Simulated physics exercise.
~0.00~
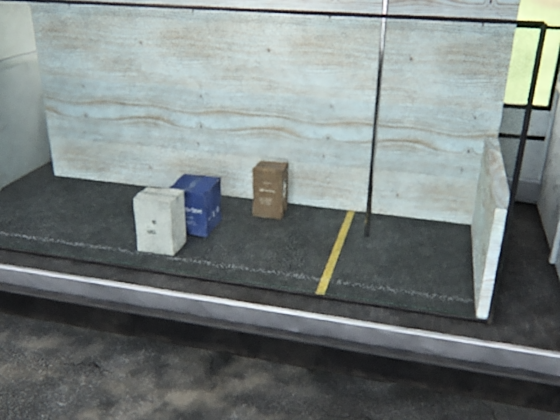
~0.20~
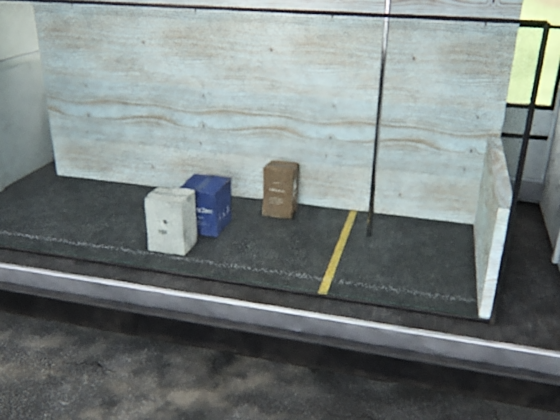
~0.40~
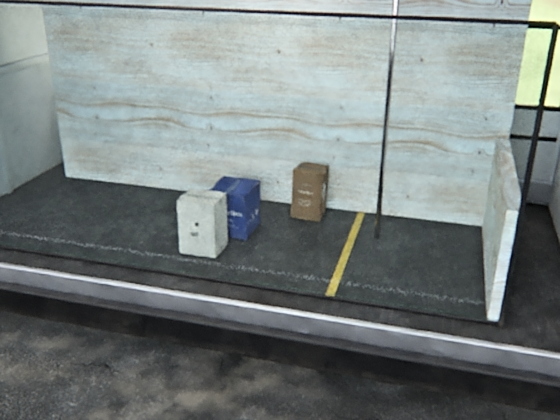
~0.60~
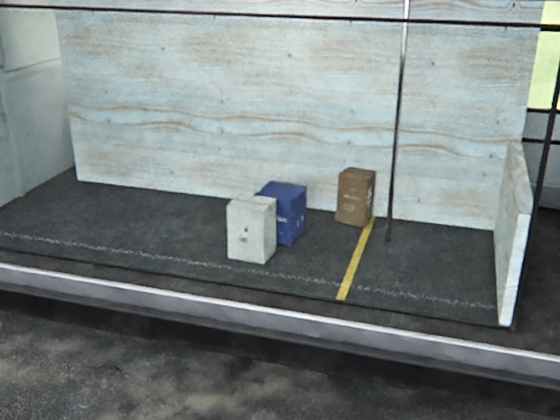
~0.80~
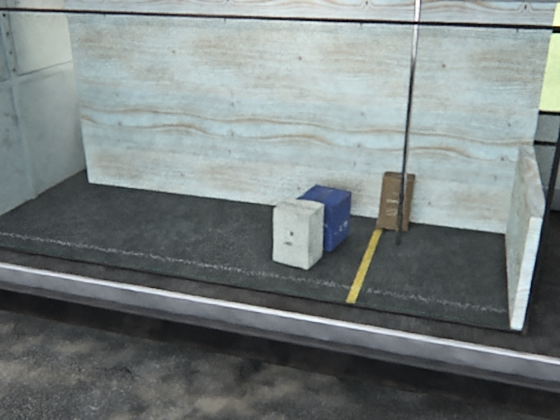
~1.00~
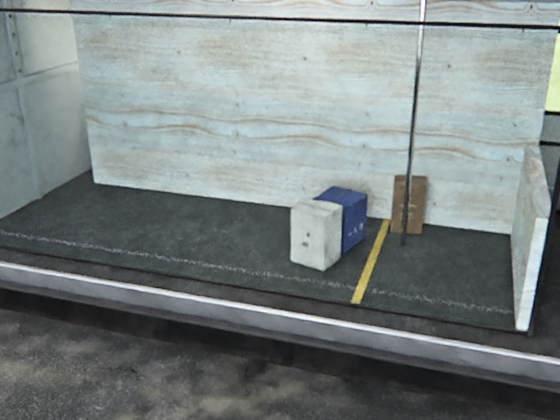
A white pack, a blue carton and a brown pack slid together to the right across a dark walled bay, until the brown pack crossed the yellow line and ended upright behind the pole, while the blue carton stopped just short of the line.
